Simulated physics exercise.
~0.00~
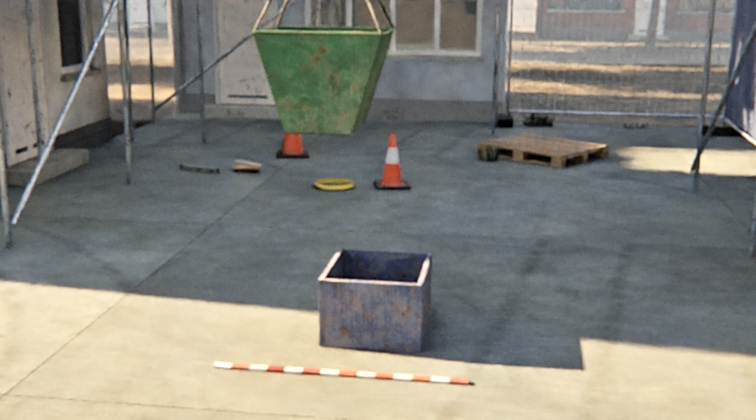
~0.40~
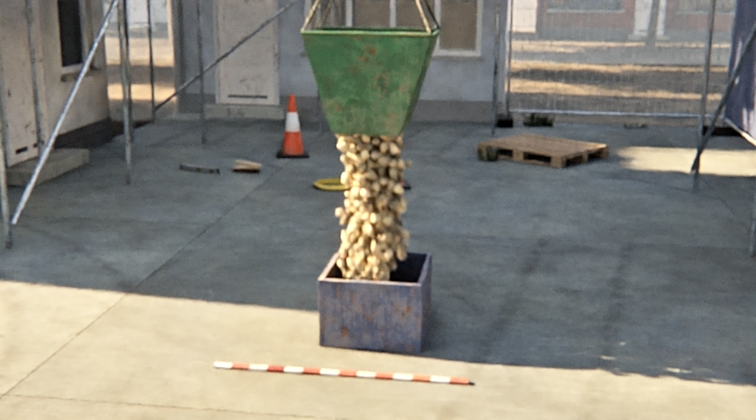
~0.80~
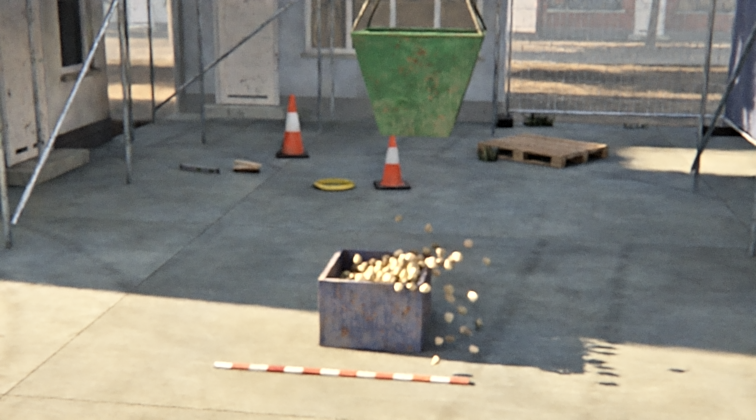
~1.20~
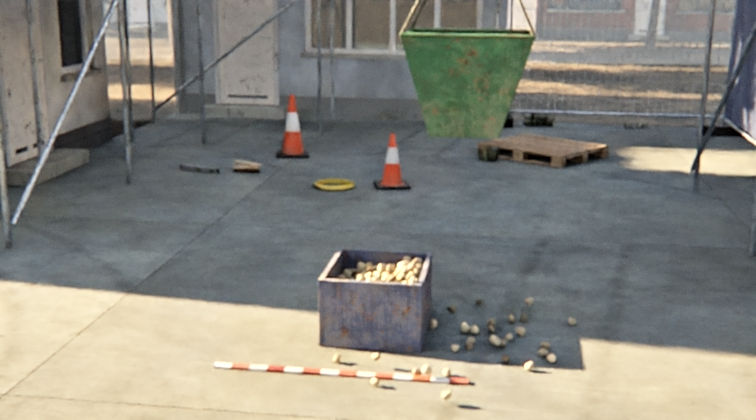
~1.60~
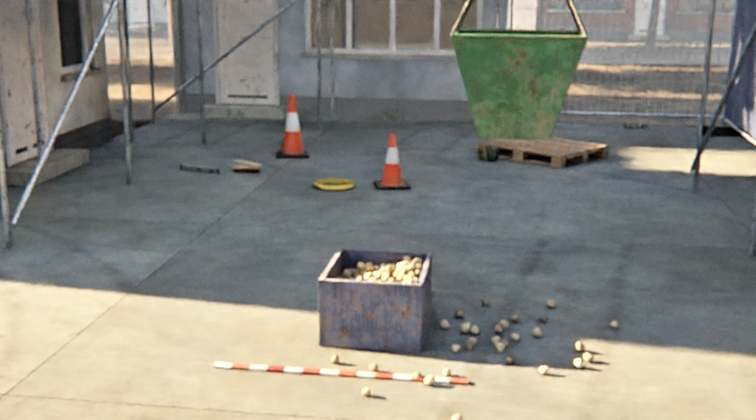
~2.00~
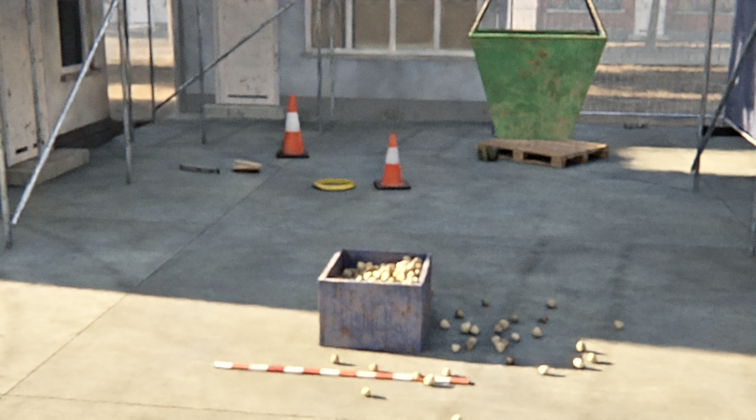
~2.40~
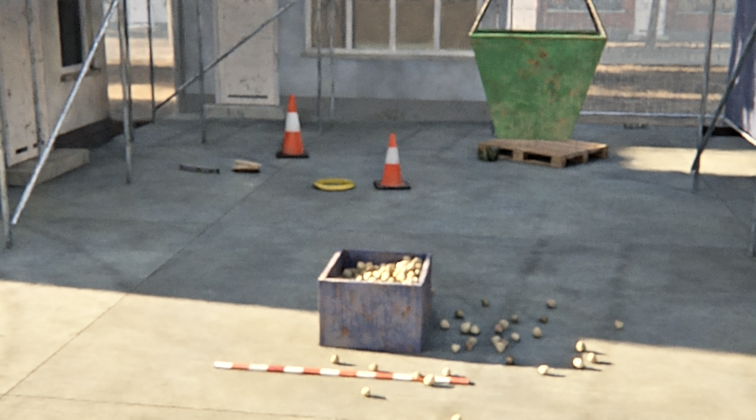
A green, rust-flecked hopper hangs over a paved yard, seen from a fixed, slightly raised viewpoint, with a weathered purplish-blue bin below it and a red and white striped pole lying in front. Behind are two orange and white cones, a yellow ring and a wooden pallet, with scaffold poles at the sides. The hopper glides right and drops a thick stream of rounded tan cobbles into the bin. As it empties, the last stones spill past the bin's right side and scatter over the ground. The hopper continues right and stops above the pallet, leaving most cobbles in the bin and a few strewn beside it and around the pole.
